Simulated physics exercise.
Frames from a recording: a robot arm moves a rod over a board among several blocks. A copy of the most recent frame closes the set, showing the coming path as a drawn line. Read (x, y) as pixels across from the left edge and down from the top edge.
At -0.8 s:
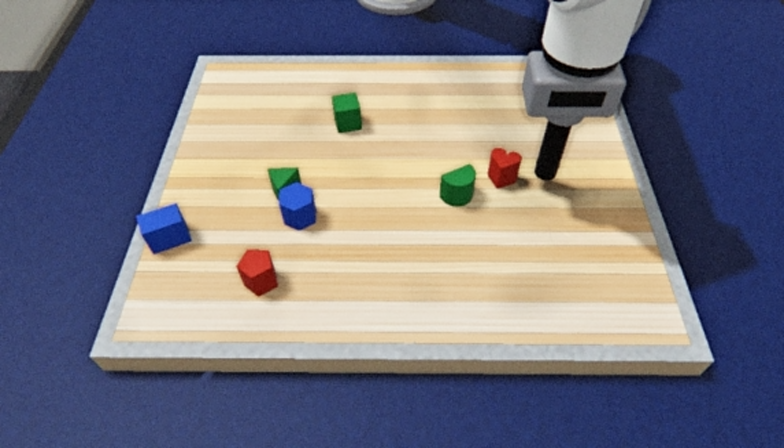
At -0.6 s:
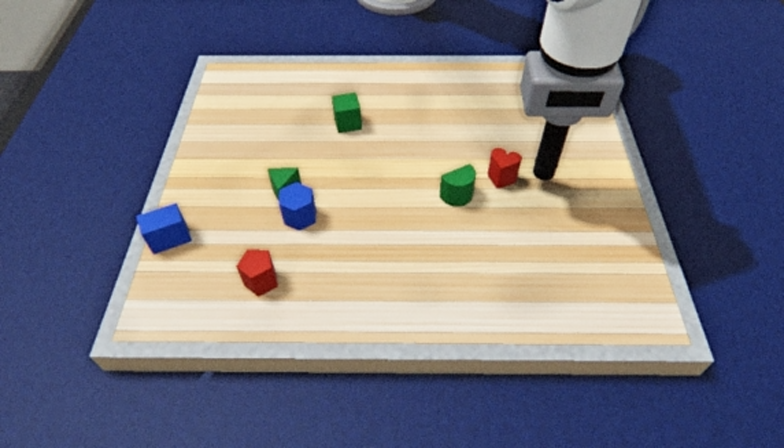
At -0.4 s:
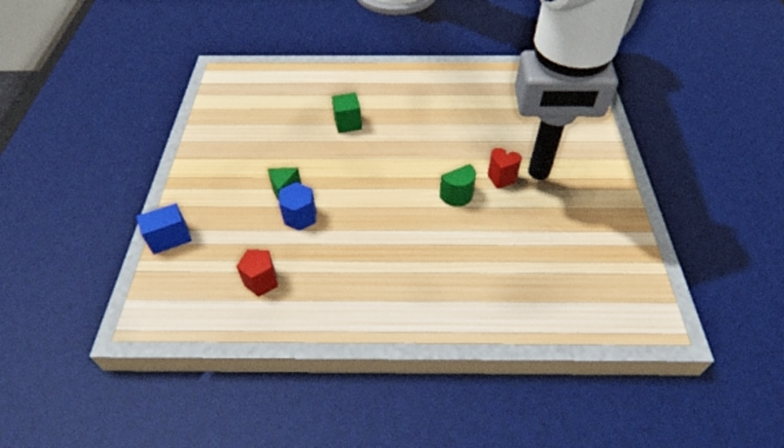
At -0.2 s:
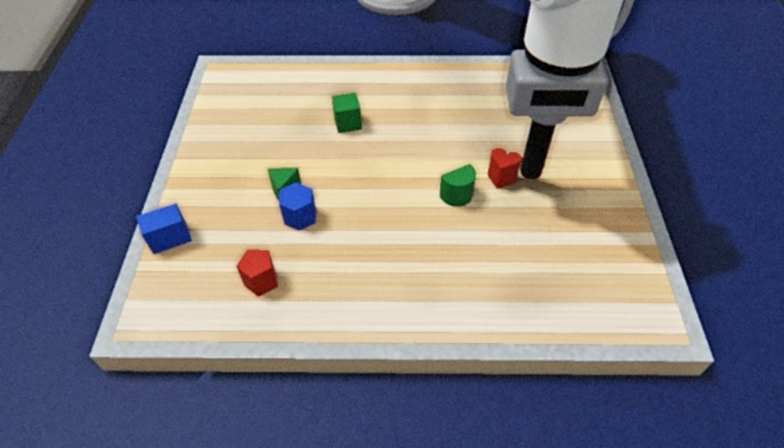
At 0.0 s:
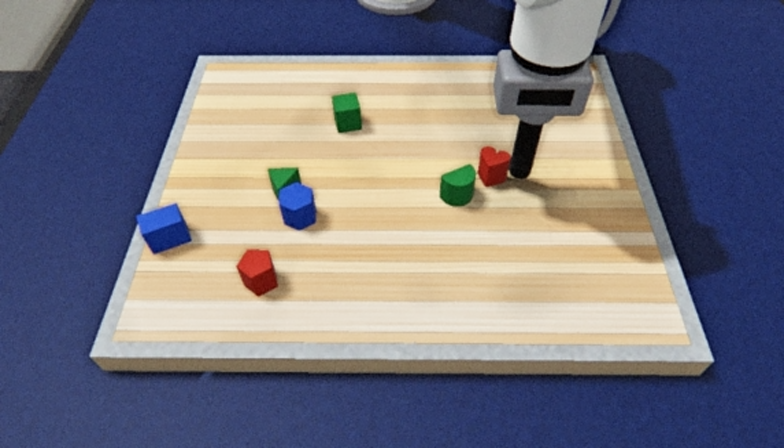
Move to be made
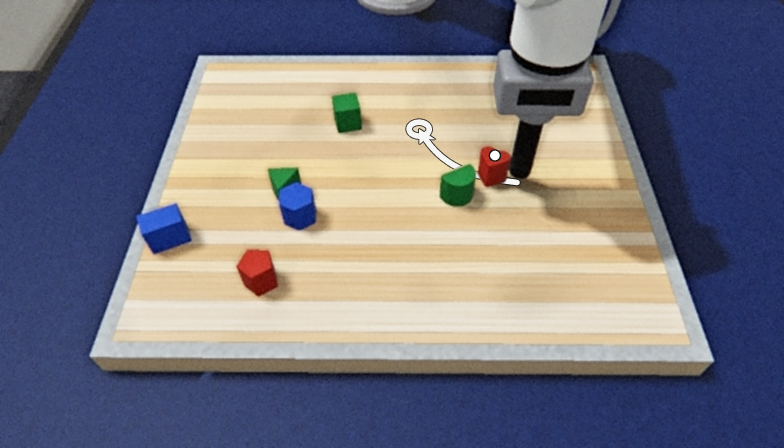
On a light wooden board, a robot arm's black rod moves slightly left, nudging a red heart toward a green half-round block.
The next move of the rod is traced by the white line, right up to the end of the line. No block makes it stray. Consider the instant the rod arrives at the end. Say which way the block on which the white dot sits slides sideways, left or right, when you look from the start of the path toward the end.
It moves left.
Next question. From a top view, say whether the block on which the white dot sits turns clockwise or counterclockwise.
Viewed from above: Anti-clockwise.
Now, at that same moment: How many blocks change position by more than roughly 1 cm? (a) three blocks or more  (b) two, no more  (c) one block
Choice c: One block.
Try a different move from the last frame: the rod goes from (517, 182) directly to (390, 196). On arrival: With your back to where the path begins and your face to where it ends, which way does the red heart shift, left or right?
Moves right.
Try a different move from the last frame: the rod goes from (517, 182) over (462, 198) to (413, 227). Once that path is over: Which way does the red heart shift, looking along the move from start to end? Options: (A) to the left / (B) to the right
B - to the right.
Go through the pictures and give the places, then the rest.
Tip of the rod at (545, 174), middles of tops, green half-round block at (461, 175), red heart at (506, 157), in the first picture.
Rod at (543, 173), nothing pushed, in the second picture.
Rod at (539, 173), nothing pushed, in the third picture.
Rod at (531, 172), nothing pushed, in the fourth picture.
Rod at (520, 172), green half-round block at (461, 175), red heart at (495, 156), in the fifth picture.
The line goes from (517, 182) through (474, 174) and (439, 155) to (419, 129); the dot is on the red heart.
What follows on the original path. One third of the way, rod at (474, 163); red heart at (449, 147).
Two thirds of the way, rod at (439, 144); red heart at (419, 140), turned 75° anticlockwise.
At the end, rod at (420, 118); green half-round block unmoved; red heart at (418, 138), turned 90° anticlockwise.
